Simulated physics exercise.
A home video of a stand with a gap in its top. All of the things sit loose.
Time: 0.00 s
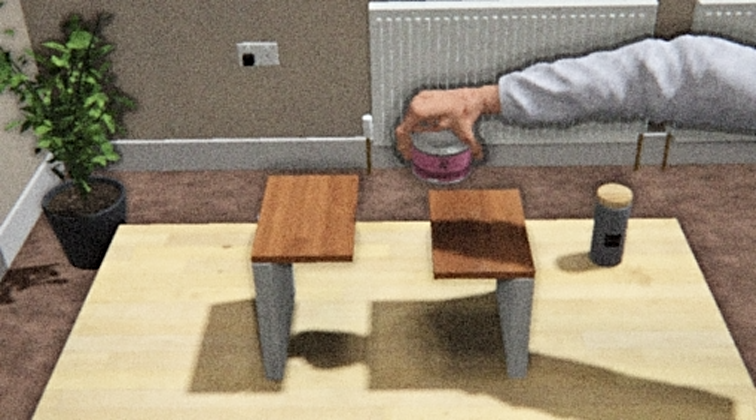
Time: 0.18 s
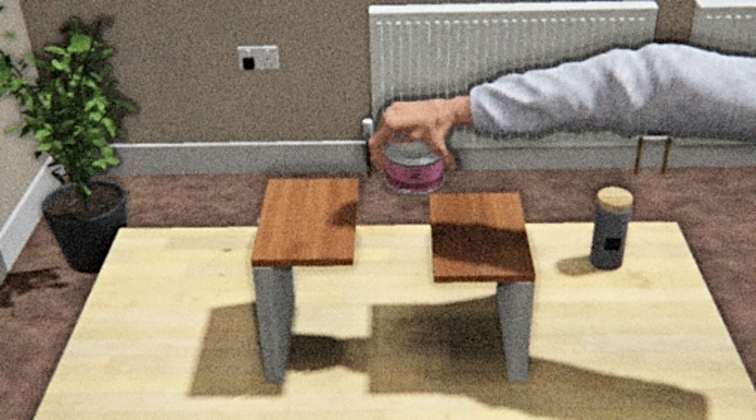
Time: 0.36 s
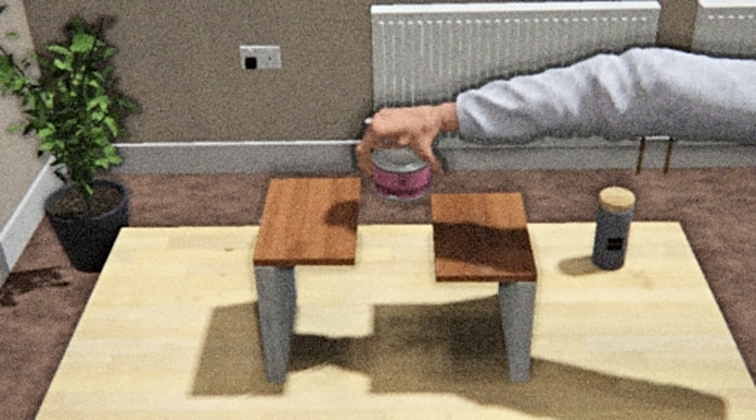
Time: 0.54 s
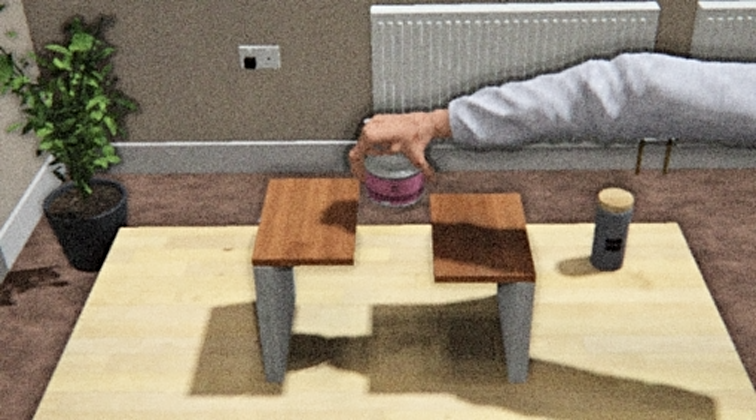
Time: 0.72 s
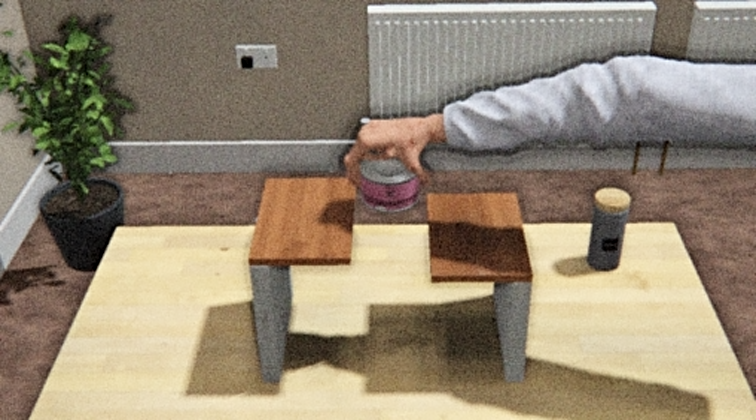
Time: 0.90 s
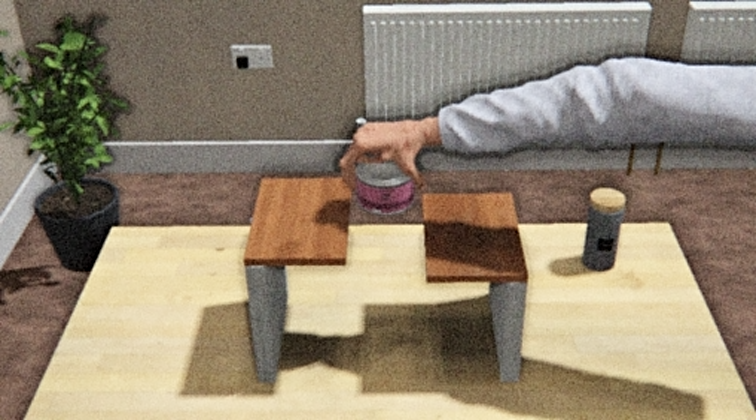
A hand carried a pink tub a short way left and slightly down, slowing until it hovered over the gap between two wooden-topped pieces, while a grey jar stood still on the right.
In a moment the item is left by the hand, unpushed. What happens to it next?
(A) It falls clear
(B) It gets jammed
A, it falls clear.
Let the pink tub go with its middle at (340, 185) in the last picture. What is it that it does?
In that case it gets jammed.
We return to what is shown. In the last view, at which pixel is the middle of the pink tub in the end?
At about (388, 325).
After 1.10 s, pink tub slid a little near (386, 211).
After 1.20 s, pink tub slid well along near (387, 282).
After 1.30 s, pink tub slid well along near (388, 320).
At rest (1.9 s), moved from the start, pink tub; grey jar in place. Seen from the same camera at the end, pink tub near (388, 325). The tub goes down the gap.
